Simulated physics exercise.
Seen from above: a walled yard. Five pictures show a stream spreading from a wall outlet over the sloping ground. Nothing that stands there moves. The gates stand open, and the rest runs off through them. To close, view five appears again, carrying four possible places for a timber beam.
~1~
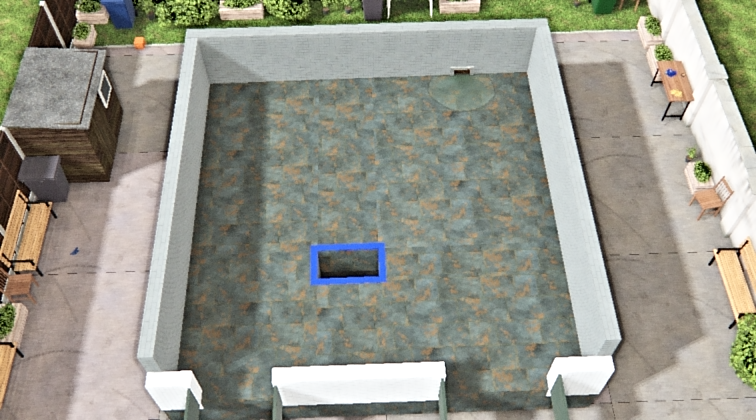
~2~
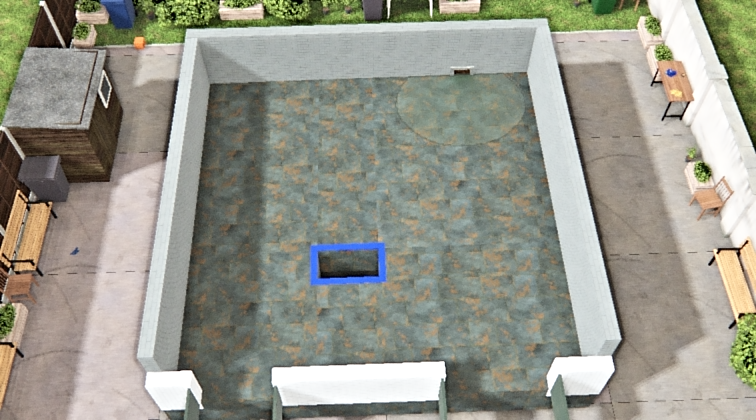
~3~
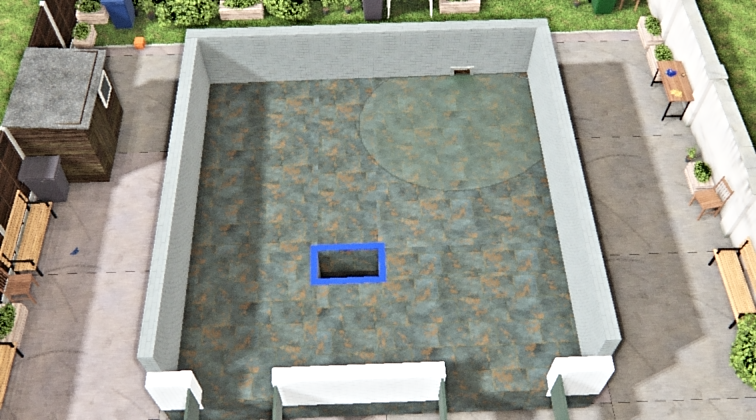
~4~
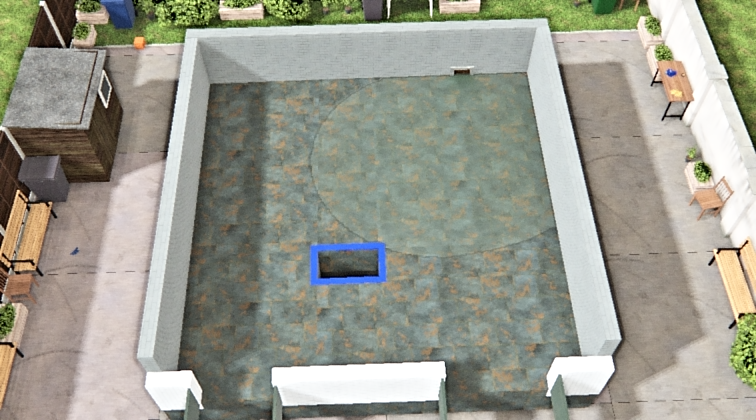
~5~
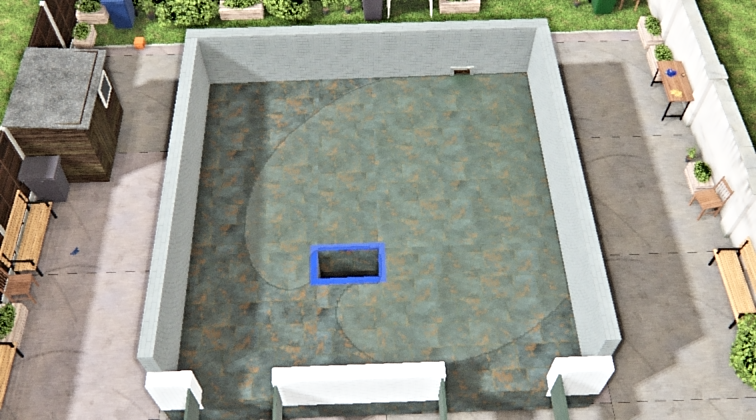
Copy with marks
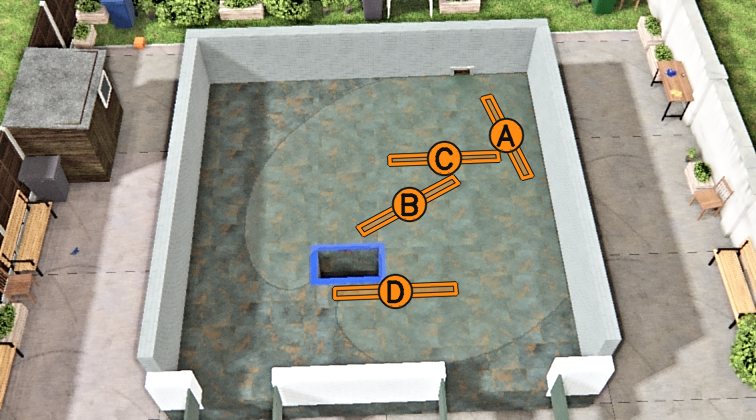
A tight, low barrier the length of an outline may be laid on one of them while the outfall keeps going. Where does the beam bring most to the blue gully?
Take D.
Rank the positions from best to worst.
The order is D, A, B, C.
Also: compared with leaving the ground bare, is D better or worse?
It is better.
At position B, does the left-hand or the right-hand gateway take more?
The left gate.
On the marked copy, A from (486, 97) to (527, 177); B from (361, 230) to (455, 180); C from (389, 160) to (498, 156); D from (334, 293) to (455, 288).
For position A, about 26 % of the stream goes into the blue gully, about 73 % out by the gates.
For position B, about 15 % of the stream goes into the blue gully, about 84 % out by the gates.
For position C, about 9 % of the stream goes into the blue gully, about 90 % out by the gates.
For position D, about 46 % of the stream goes into the blue gully, about 54 % out by the gates.
